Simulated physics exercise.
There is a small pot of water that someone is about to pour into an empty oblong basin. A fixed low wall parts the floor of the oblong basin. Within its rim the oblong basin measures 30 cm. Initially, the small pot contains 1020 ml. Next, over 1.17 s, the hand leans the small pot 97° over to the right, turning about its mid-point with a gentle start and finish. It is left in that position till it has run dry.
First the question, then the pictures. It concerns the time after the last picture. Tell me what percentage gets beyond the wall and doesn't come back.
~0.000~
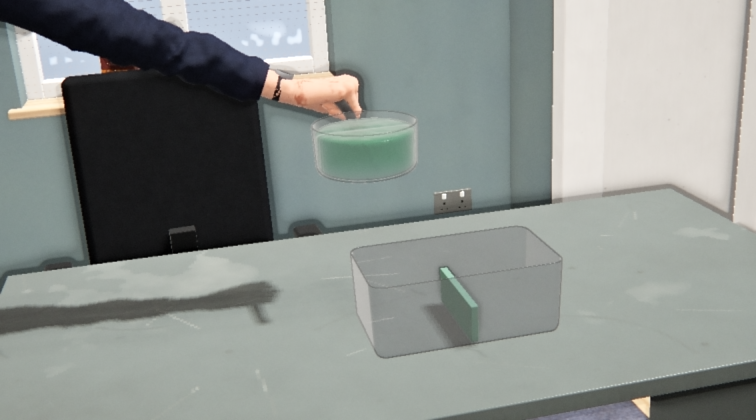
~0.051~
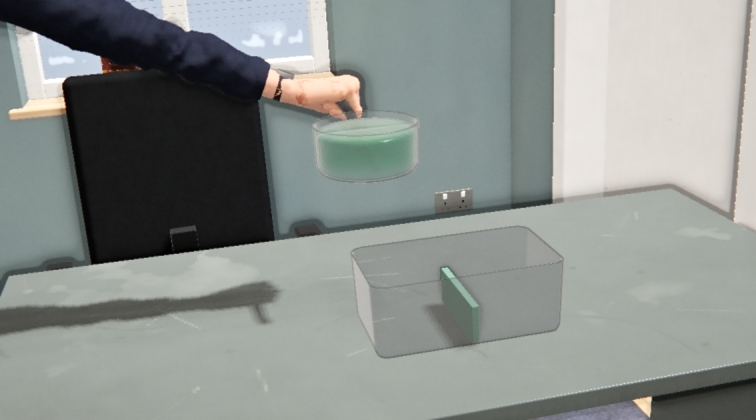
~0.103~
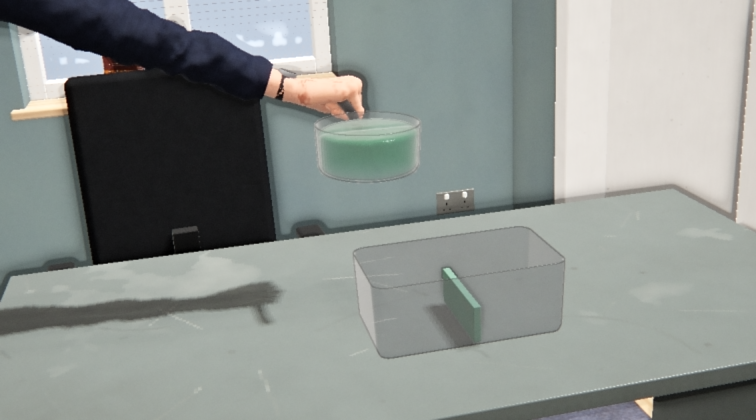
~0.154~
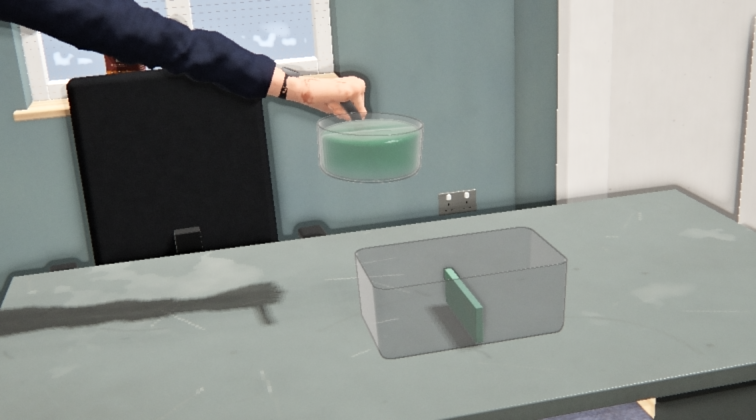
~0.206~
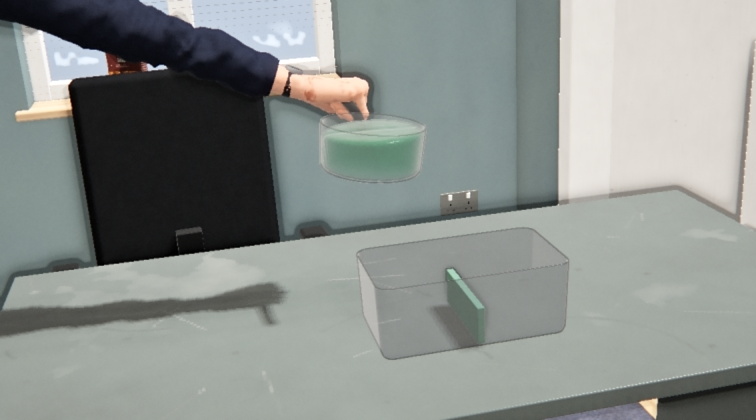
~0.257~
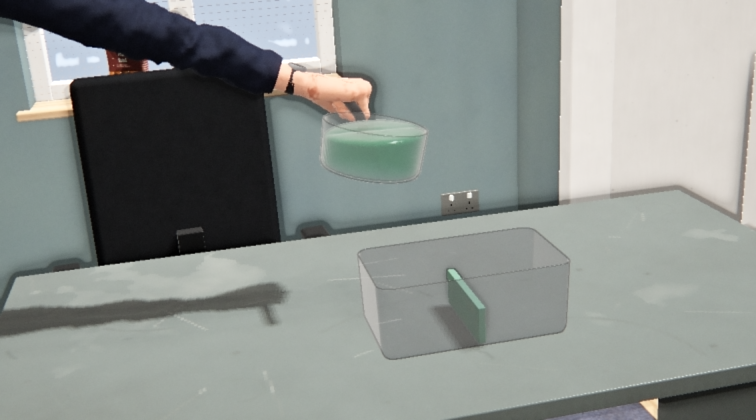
Around 69 % gets beyond the wall and stays.
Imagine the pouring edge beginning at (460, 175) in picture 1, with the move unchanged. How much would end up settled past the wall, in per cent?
It would then come to around 90 percent.
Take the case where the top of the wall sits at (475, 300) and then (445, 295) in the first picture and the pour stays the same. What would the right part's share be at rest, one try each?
45 per cent first, 80 per cent second.
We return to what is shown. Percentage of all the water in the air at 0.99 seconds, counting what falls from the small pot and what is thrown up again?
Roughly 12 per cent.
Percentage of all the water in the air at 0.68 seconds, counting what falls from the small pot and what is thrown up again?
Roughly 36 percent.
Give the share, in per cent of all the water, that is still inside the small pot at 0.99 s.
Remaining share: Approx. 12 %.
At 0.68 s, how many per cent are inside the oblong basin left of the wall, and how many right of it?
Lab note: Left near 2, right near 8.
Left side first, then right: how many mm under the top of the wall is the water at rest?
The left side gives some 48 mm, the right side some 28 mm.
Then, 0.68 s in, the tilt is 61° and 54 per cent is still to pour, 2 is left of the wall and 8 right of it.
Then, 0.99 s in, the tilt is 92° and 12 per cent is still to pour, 9 is left of the wall and 67 right of it.
Then, 1.32 s in, the tilt is 97° and 2 per cent is still to pour, 26 is left of the wall and 69 right of it.
Then, 1.67 s in, the tilt is 97° and 0 per cent is still to pour, 30 is left of the wall and 69 right of it.
Finally, 30 per cent lies left of the wall, 69 right of it and 1 outside.
